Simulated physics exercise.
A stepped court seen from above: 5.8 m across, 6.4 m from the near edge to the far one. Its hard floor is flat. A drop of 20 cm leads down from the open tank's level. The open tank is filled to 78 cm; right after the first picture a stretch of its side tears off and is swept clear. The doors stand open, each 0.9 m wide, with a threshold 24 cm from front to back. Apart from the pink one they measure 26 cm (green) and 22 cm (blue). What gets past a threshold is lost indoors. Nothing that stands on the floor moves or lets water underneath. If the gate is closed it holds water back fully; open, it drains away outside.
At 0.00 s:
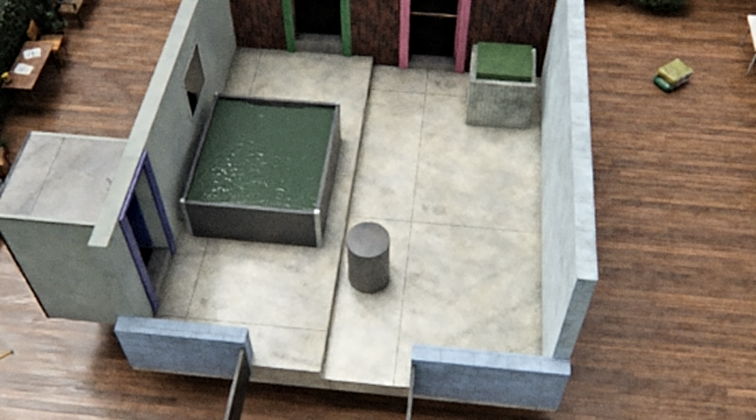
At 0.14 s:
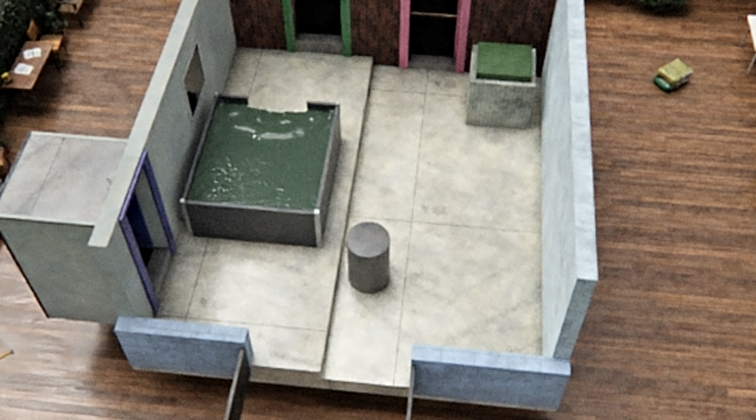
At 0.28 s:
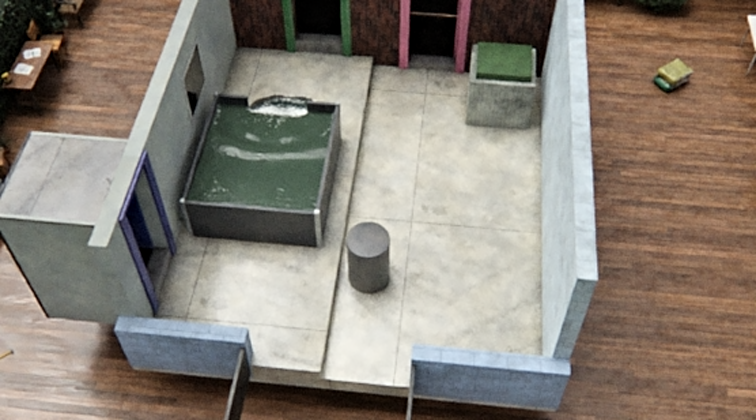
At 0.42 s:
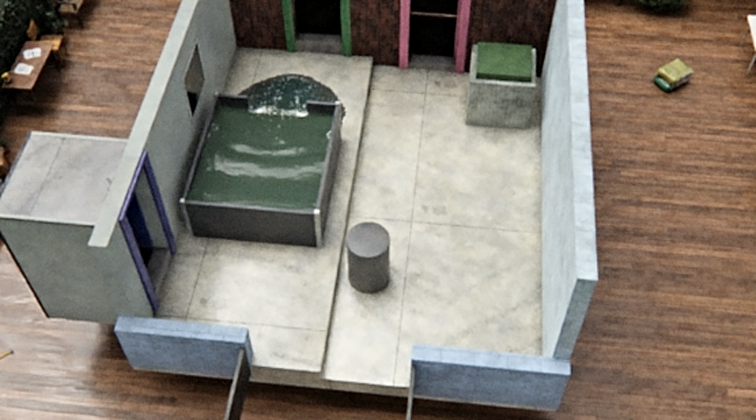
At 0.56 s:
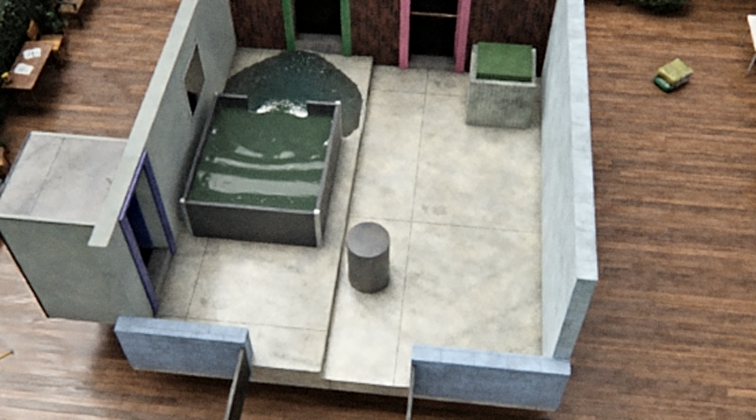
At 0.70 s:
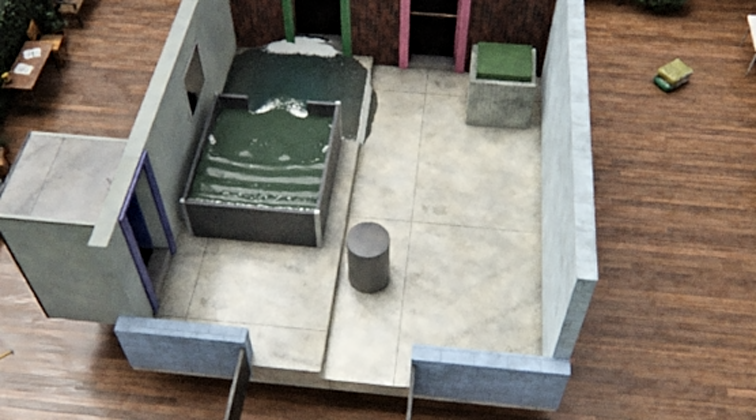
In a stepped court, green water pours from the open tank's far side and spreads across the floor.
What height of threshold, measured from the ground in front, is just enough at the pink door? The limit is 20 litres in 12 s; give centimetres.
It would have to be roughly 20 cm high.
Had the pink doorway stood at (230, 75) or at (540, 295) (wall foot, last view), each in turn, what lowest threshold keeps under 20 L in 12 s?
Roughly 30 and 11.5 cm.
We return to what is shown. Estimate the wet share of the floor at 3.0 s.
About 35 per cent.
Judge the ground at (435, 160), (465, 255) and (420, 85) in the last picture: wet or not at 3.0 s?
In that order: Flooded, not reached, under water.
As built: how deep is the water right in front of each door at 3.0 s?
In cm: Green 33, pink 14, blue 0.
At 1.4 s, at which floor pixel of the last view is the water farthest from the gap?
Near (454, 74).
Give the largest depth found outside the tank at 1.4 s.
Up to some 52 cm.
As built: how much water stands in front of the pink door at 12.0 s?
Some 14.0 cm.
After 1.4 s water covers 20 % of the floor, deepest (52 cm) near (237, 50); 10 cm at the pink door, 0 litres in over its 13 cm threshold.
After 3.0 s water covers 35 % of the floor, deepest (38 cm) near (530, 80); 14 cm at the pink door, 4 litres in over its 13 cm threshold.
After 12.0 s water covers 90 % of the floor, deepest (16 cm) near (530, 80); 14 cm at the pink door, 99 litres in over its 13 cm threshold.
At the pink door as built, the water arrived by 1.3 s and peaked near 21 cm at 7.2 s.
Run again over the same 12 s with other heights there, 37 litres in over 17.5 cm, 5 litres over 24 cm. The limit of 20 litres is kept from about 20 cm up.
